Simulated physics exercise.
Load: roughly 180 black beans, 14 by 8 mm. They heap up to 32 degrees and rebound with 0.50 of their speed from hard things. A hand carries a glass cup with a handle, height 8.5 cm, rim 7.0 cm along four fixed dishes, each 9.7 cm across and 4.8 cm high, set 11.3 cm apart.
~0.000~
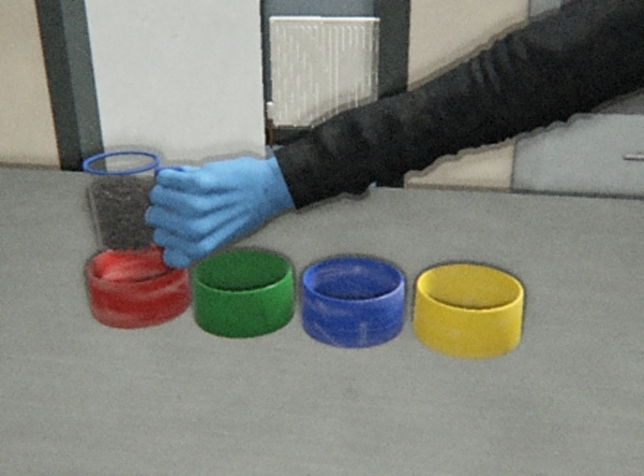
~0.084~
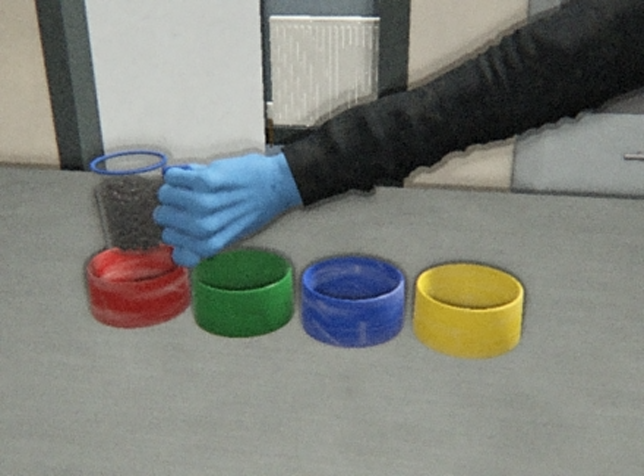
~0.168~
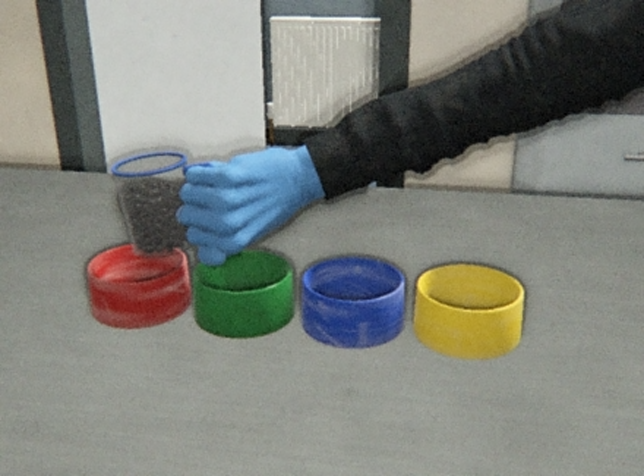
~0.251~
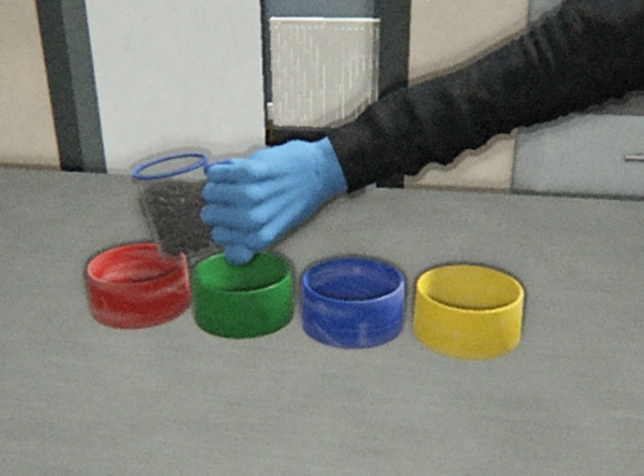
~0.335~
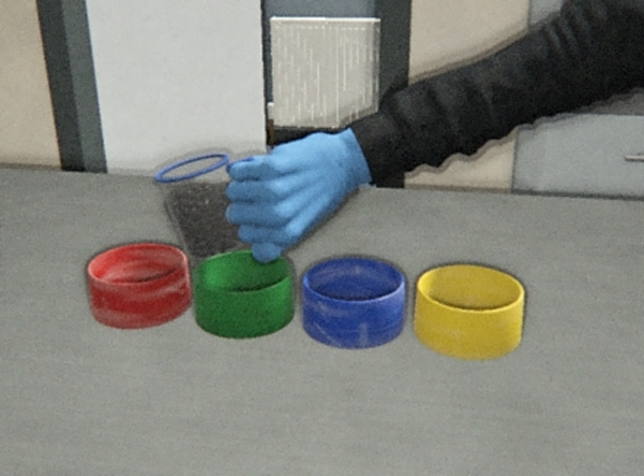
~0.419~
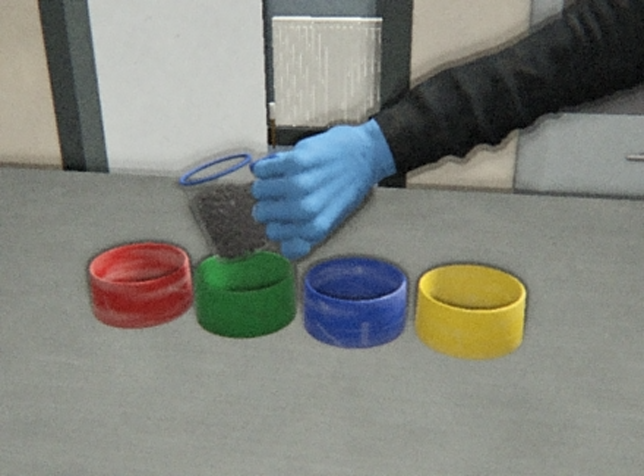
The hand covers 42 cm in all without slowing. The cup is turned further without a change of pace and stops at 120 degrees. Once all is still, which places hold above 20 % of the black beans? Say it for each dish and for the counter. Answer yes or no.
Red: No, blue: No, green: No, yellow: Yes, counter: No.
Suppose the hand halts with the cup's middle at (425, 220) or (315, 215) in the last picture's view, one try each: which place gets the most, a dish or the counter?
Most goes to: Blue; green.
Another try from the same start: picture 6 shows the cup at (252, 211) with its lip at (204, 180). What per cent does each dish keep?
Red 0; blue 0; green 0; yellow 90.
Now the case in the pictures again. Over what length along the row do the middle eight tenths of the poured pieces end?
Roughly 6 cm.
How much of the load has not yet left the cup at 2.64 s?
Roughly 5 per cent.
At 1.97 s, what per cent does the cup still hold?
Roughly 95 per cent.
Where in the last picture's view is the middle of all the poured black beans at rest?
At about (481, 317).
After 1.35 s, tilt 65 degrees; cup holds 100 %.
After 1.97 s, tilt 97 degrees; cup holds 95 %, yellow 5 %.
Then, at 2.64 s, tilt 120 degrees; cup holds 5 %, yellow 90 %.
By 3.4 s all is still; red 0 %, blue 0 %, green 0 %, yellow 90 %, counter 10 %.
